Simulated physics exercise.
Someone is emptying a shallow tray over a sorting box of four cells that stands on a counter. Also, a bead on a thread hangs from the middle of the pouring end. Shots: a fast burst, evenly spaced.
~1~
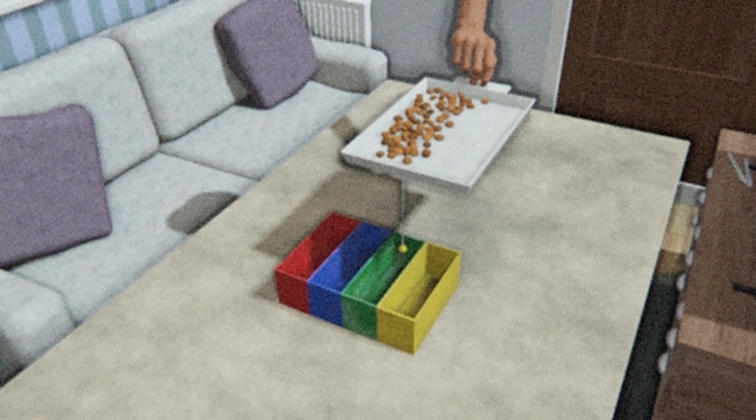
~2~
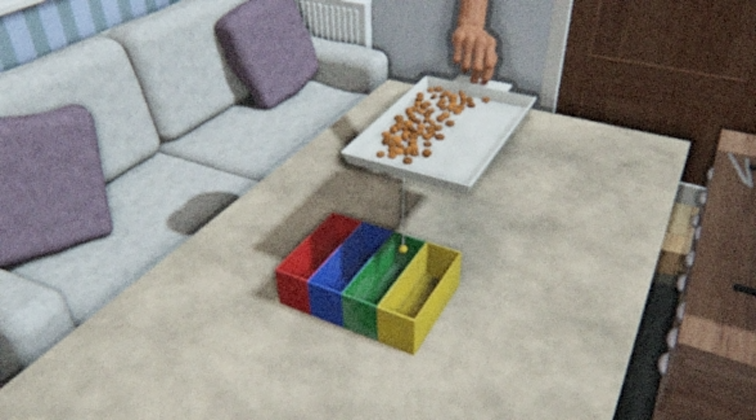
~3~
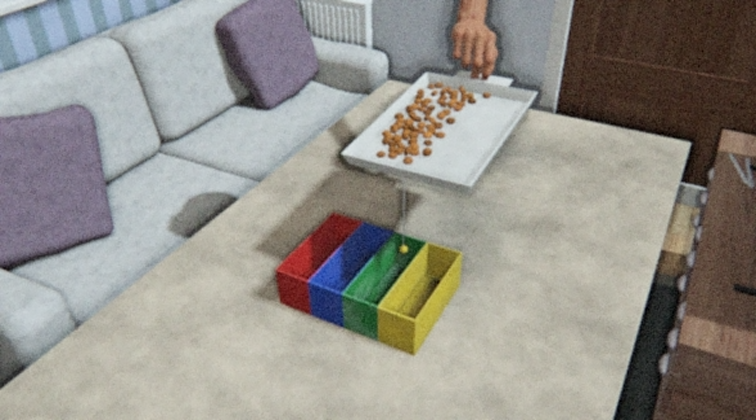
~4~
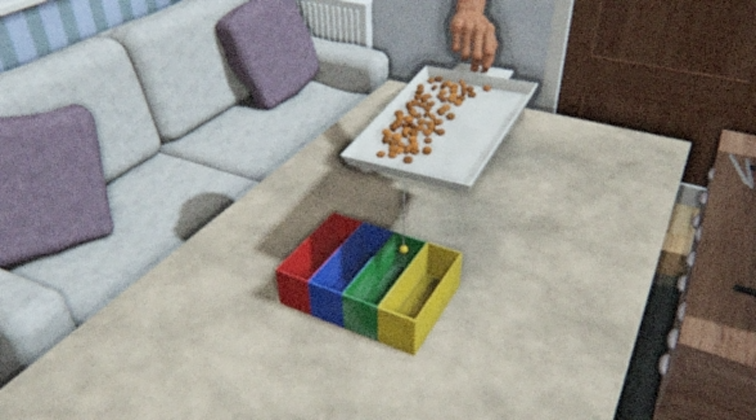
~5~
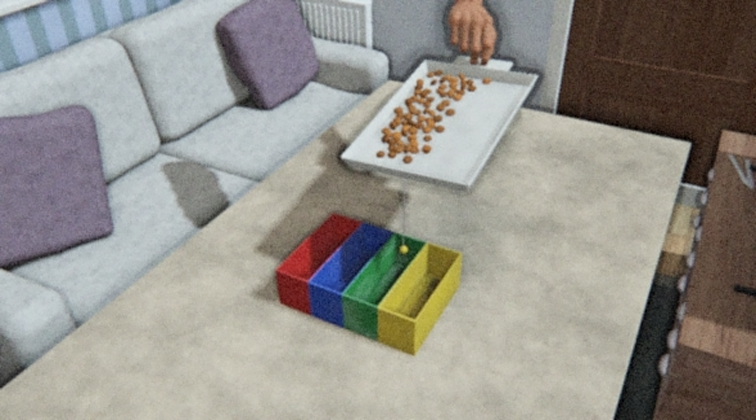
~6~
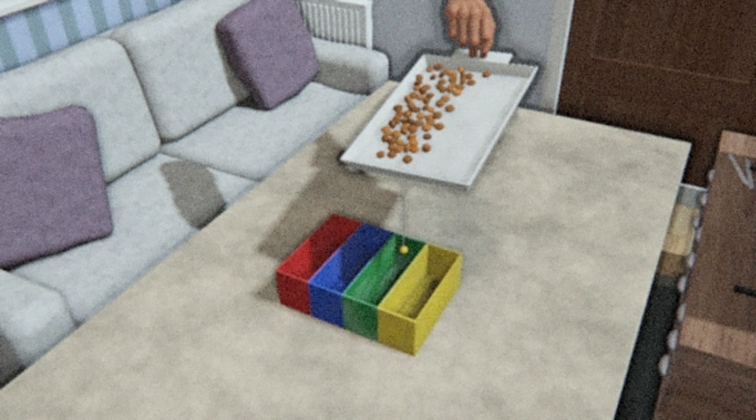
A hand slightly tilts a white tray of brown kibble above a four-colored sorting box.
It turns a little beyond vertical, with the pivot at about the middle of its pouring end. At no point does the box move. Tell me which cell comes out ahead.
I would say the blue cell comes out ahead.
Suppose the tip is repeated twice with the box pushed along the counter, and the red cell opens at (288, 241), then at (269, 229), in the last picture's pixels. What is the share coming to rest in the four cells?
Trial 1 near 100 %, trial 2 near 100 %.
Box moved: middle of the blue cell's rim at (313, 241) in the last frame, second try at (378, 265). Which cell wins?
The green cell, and then the cell in red.
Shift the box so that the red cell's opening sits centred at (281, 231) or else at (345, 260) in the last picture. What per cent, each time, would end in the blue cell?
About 10 per cent first, then about 10 per cent.
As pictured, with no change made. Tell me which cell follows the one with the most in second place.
The second spot goes to red.
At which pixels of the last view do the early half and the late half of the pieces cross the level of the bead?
Near (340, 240) to start, and near (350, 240) afterwards.
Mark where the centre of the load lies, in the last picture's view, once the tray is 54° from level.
Close to (374, 145).
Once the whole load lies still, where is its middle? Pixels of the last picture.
I'd say the middle ends up at about (348, 286).
Soon after the last picture, tray tipped steeply; nearly all on the tray; a stray few falling or outside the box.
A little later, tray tipped right over; about a quarter on the tray; about a third in the blue cell; about a quarter in the red cell; a stray few in the green cell; a small part falling or outside the box.
Later still, tray tipped past a quarter turn; about two thirds in the blue cell; about a quarter in the red cell; a small part in the green cell.
At rest, tray tipped past a quarter turn; about two thirds in the blue cell; about a quarter in the red cell; a small part in the green cell; none in the yellow cell.
